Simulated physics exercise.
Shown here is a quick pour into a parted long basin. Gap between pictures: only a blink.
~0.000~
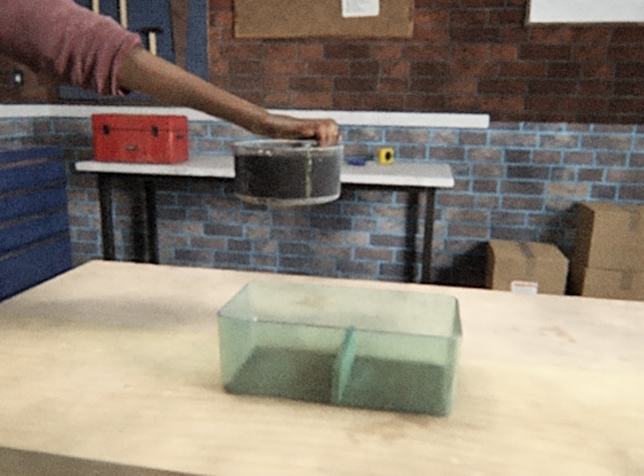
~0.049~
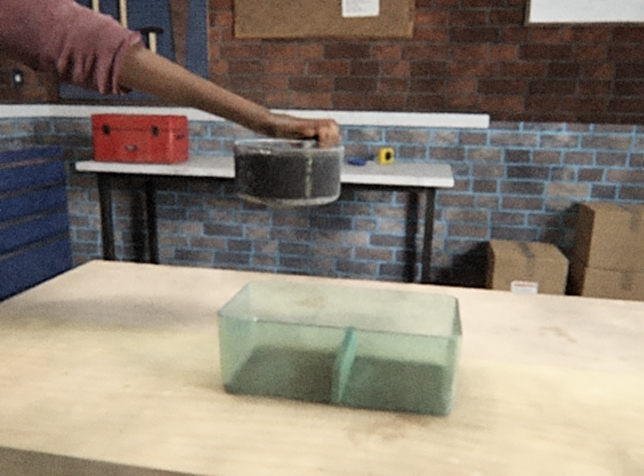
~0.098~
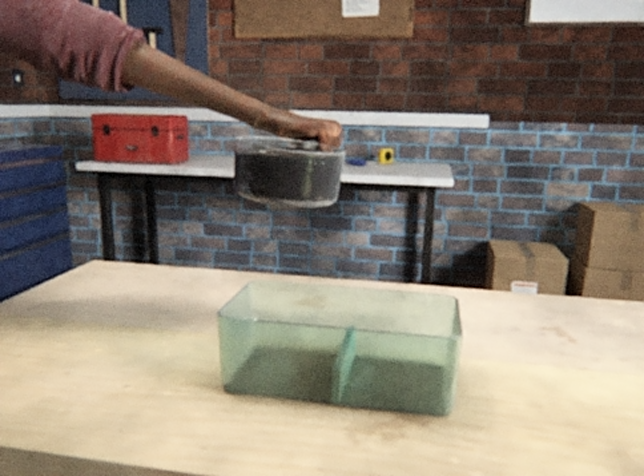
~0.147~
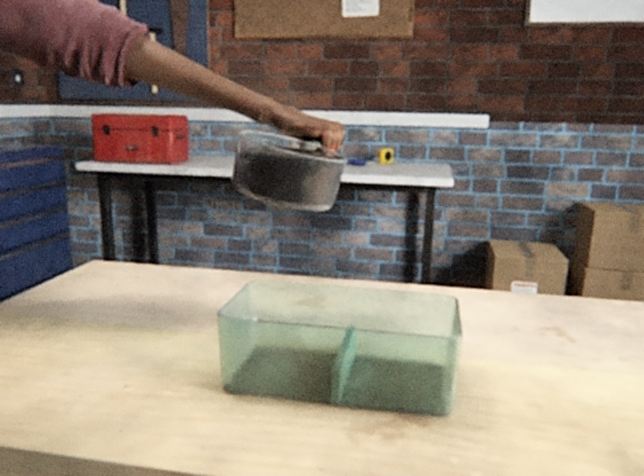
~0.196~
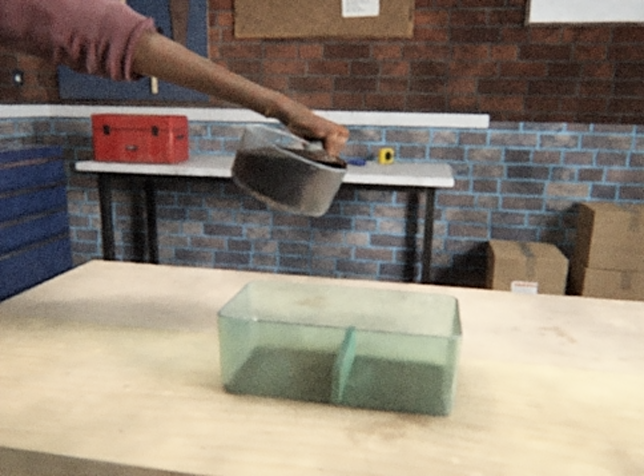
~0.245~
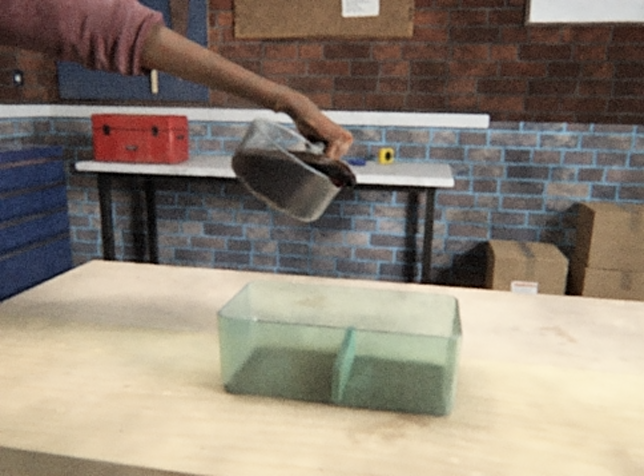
A clear, round container of dark liquid, held by a hand reaching in from the left, hangs above a pale table in a brick-walled workshop, seen from the front by a still camera. Below it sits a green, see-through basin with a divider, while a red toolbox rests on a bench behind and cardboard boxes stand at right. The hand tilts the container rightward, slowly at first, then more steeply.
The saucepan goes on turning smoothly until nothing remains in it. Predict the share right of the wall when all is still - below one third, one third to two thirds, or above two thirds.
The share right of the wall fails to stay within two thirds.
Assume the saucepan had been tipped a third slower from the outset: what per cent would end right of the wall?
Some 85 per cent.
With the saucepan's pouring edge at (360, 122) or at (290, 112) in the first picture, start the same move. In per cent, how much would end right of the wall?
In order, roughly 80 percent and 40 percent.
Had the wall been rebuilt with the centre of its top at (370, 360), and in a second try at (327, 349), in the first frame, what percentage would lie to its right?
With the first placement it is 40 %, with the second 85 %.
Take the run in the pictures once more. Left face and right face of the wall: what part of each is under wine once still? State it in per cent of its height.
I'd put the left at about 10 and the right at about 60.
A moment on, the saucepan is tipped on its side and 20 per cent is still to pour, 0 is left of the wall and 26 right of it.
Next, the saucepan is tipped right over and 3 per cent is still to pour, 10 is left of the wall and 74 right of it.
Then the saucepan is tipped right over and 0 per cent is still to pour, 18 is left of the wall and 78 right of it.
Later the saucepan is tipped right over and 0 per cent is still to pour, 19 is left of the wall and 78 right of it.
Finally, 19 per cent lies left of the wall, 78 right of it and 3 outside.
